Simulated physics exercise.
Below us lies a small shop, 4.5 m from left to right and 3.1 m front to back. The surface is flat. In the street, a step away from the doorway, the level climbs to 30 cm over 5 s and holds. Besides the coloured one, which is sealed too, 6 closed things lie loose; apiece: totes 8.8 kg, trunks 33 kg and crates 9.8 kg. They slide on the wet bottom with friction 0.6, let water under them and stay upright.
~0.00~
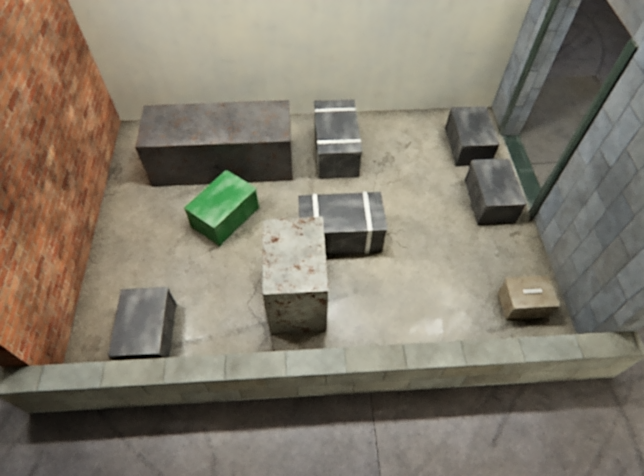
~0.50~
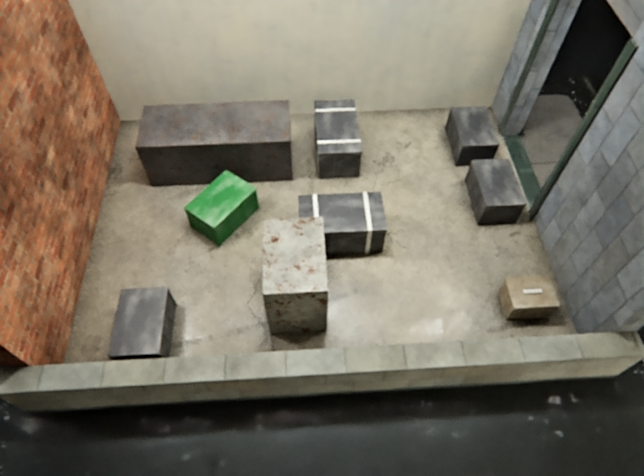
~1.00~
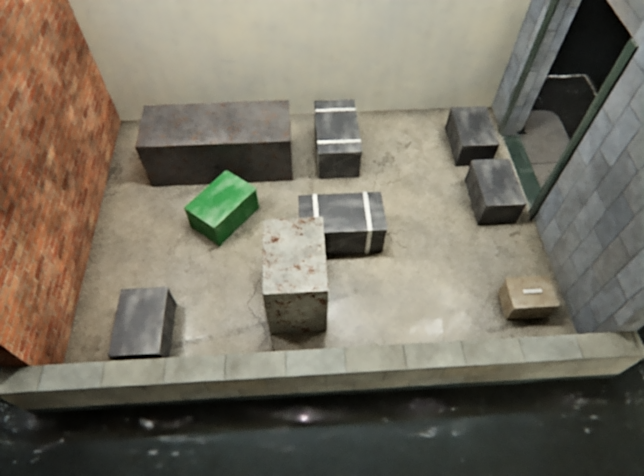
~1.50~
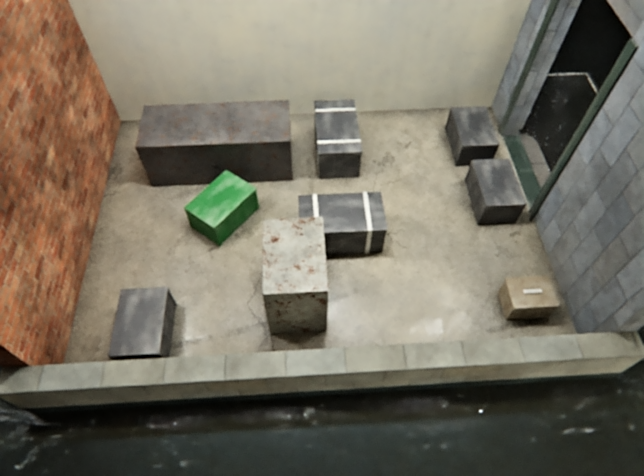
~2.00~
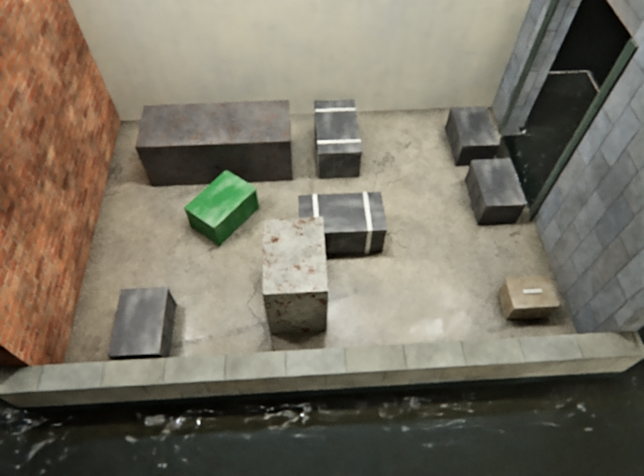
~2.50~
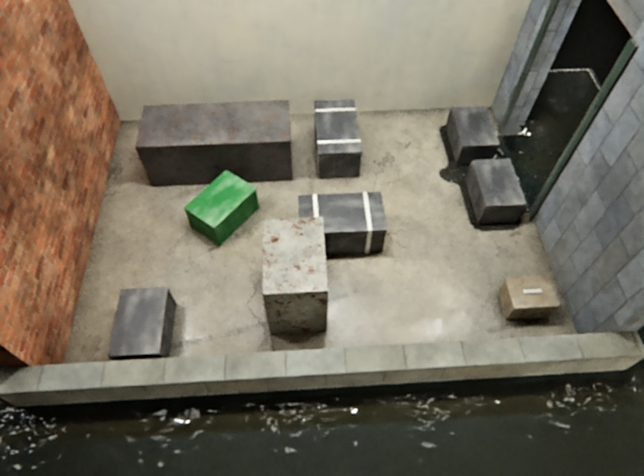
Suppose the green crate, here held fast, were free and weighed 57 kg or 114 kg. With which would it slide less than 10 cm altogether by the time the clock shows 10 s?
For it, the smaller load will do.
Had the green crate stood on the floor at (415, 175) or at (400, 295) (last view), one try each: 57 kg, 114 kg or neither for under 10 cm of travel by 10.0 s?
In turn: Only the larger holds; the smaller is enough.
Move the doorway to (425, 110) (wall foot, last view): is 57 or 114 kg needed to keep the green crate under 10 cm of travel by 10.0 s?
In that case the smaller load will do.
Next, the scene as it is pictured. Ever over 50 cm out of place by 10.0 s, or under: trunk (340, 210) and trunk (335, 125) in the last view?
In turn: Short of it, under.
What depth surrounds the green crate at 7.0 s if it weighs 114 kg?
Roughly 8 cm.
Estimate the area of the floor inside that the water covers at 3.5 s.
About 3.0 m2.
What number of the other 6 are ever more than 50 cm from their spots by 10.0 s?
I count 4.
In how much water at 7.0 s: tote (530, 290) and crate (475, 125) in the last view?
Roughly 3 and 16 cm.
After 3.5 s the green crate would be 0 cm from its start with 57 kg and 0 cm from its start with 114 kg; 0 cm of water round it then.
After 4.5 s the green crate would be 0 cm from its start with 57 kg and 0 cm from its start with 114 kg; 1 cm of water round it then.
After 7.0 s the green crate would be 0 cm from its start with 57 kg and 0 cm from its start with 114 kg; 8 cm of water round it then.
After 10.0 s the green crate would be 0 cm from its start with 57 kg and 0 cm from its start with 114 kg; 16 cm of water round it then.
